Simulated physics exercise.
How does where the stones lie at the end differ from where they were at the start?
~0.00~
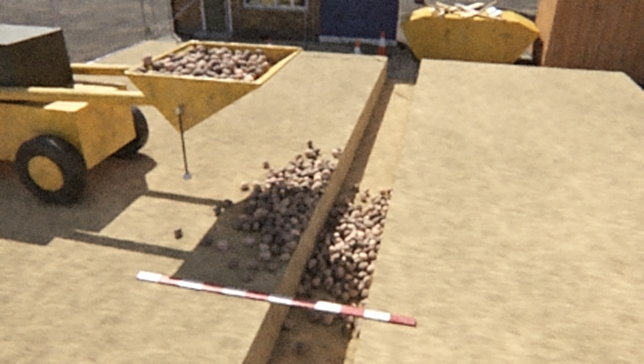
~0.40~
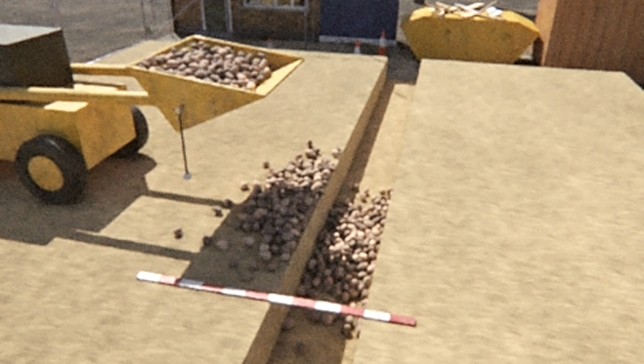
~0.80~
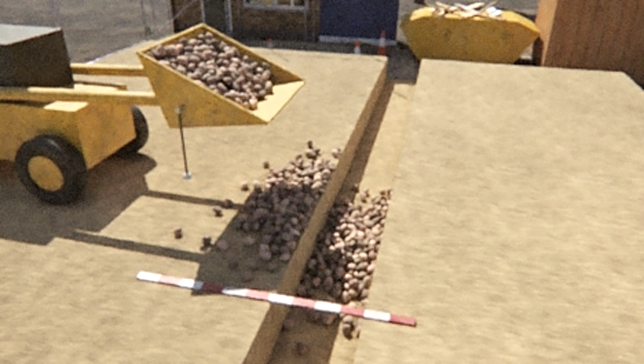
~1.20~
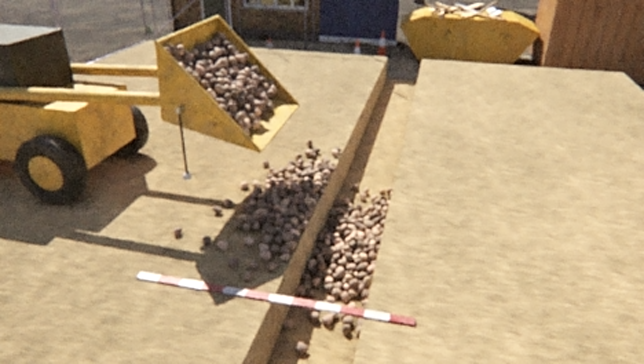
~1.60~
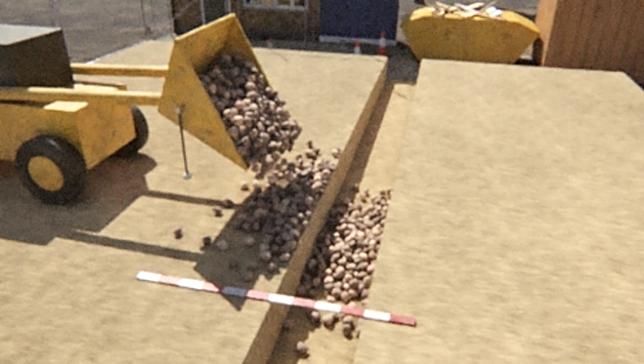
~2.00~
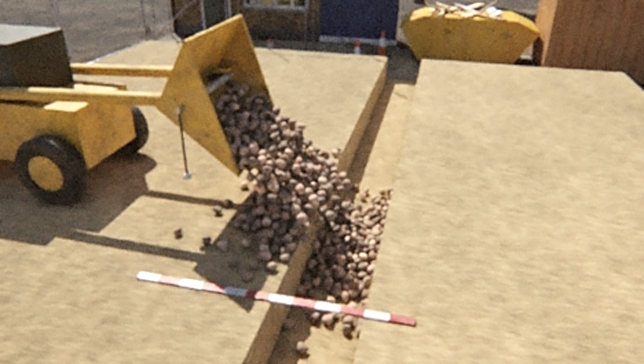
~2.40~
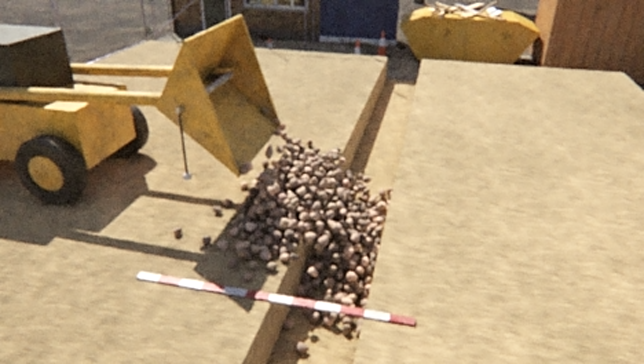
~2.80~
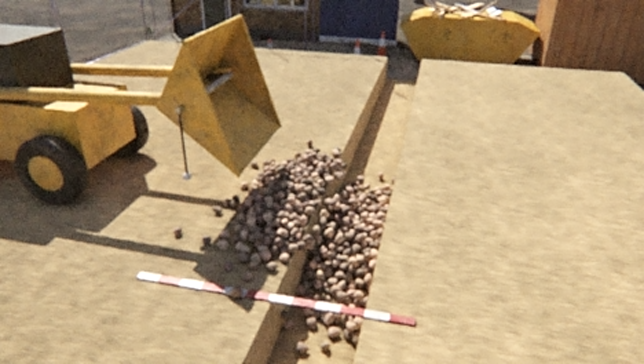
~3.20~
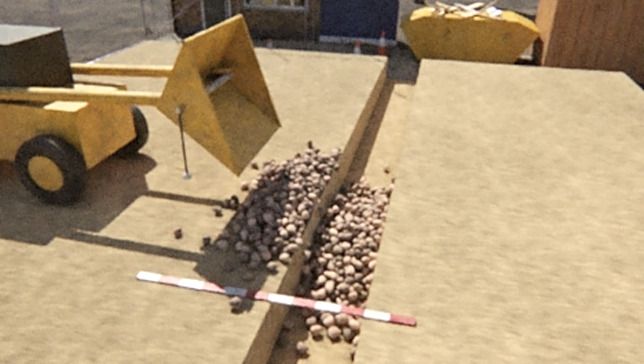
At the start many of the stones sit up in the yellow bucket, with others already heaped below. By the end they all lie lower and further right overall, on the ground beside the trench and inside it.
